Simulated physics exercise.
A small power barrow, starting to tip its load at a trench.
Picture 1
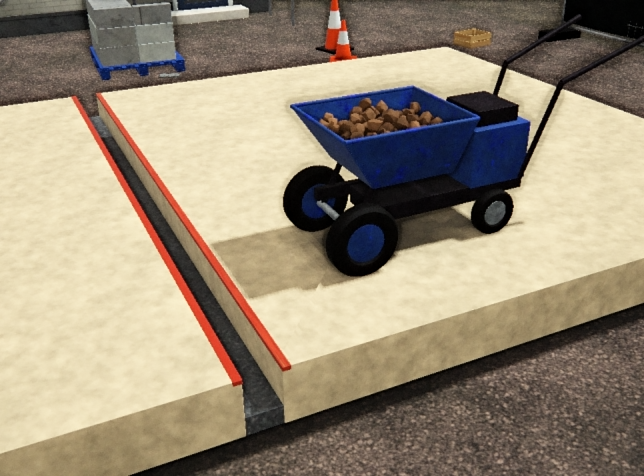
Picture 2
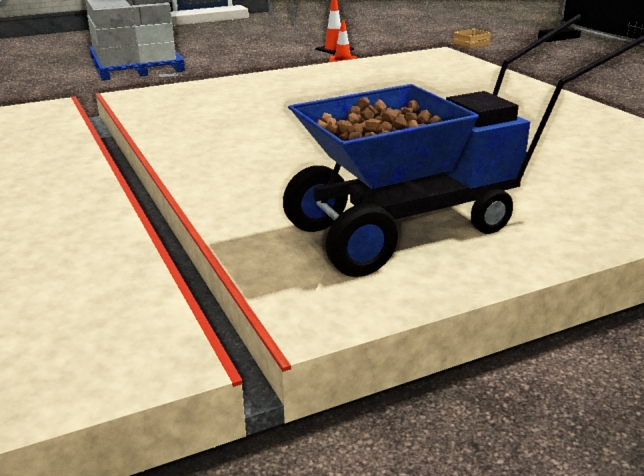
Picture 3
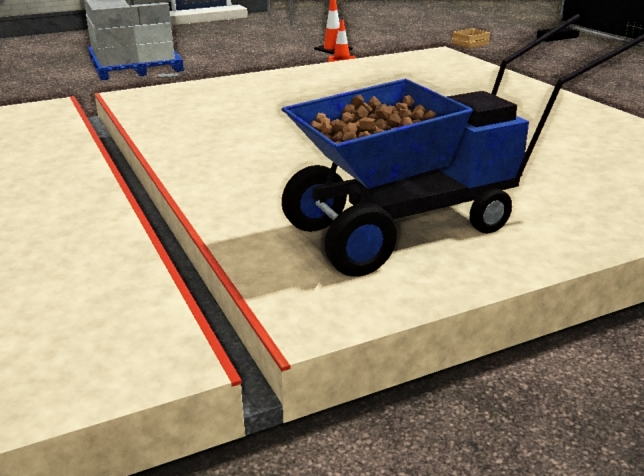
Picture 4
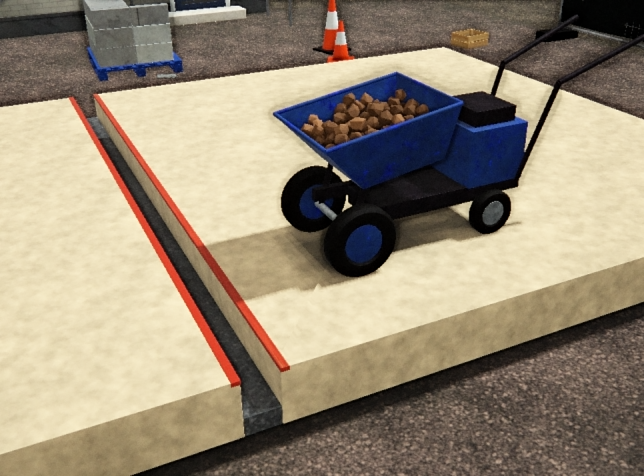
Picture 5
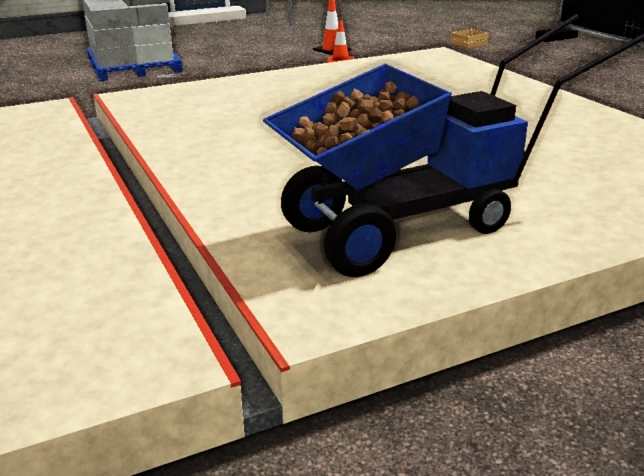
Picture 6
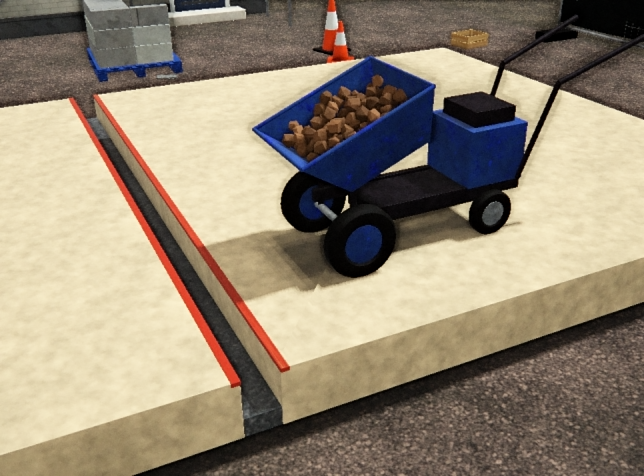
On a pale slab with a narrow, red-edged trench, a small blue power barrow stood still while its skip, loaded with brown clods, slowly tilted forward to the left, its back end rising.
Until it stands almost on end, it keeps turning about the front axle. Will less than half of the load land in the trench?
Most goes in.
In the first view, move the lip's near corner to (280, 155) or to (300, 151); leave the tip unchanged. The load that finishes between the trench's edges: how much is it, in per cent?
0 % and 20 %.
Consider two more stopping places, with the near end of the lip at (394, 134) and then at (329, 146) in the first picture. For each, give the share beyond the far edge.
You'd get around 0 in a hundred, then 30 in a hundred.
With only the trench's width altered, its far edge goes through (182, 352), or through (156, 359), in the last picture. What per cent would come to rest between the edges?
Roughly 90 per cent, then roughly 100 per cent.
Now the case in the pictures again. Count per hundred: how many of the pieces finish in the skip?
5 per cent, roughly.
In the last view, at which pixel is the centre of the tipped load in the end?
The centre comes to rest near (205, 292).
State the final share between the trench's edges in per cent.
That part is close to 70 percent of the load.
Soon after the last picture, skip tipped steeply; all in the skip.
A little later, skip tipped right over; about two thirds in the skip; a small part short of the trench; about a quarter in or heaped over the trench; a stray few beyond it; a stray few falling.
Later still, skip tipped right over; a small part in the skip; a small part short of the trench; about two thirds in or heaped over the trench; a small part beyond it.
At rest, skip tipped right over; a small part in the skip; a small part short of the trench; about two thirds in or heaped over the trench; a small part beyond it.
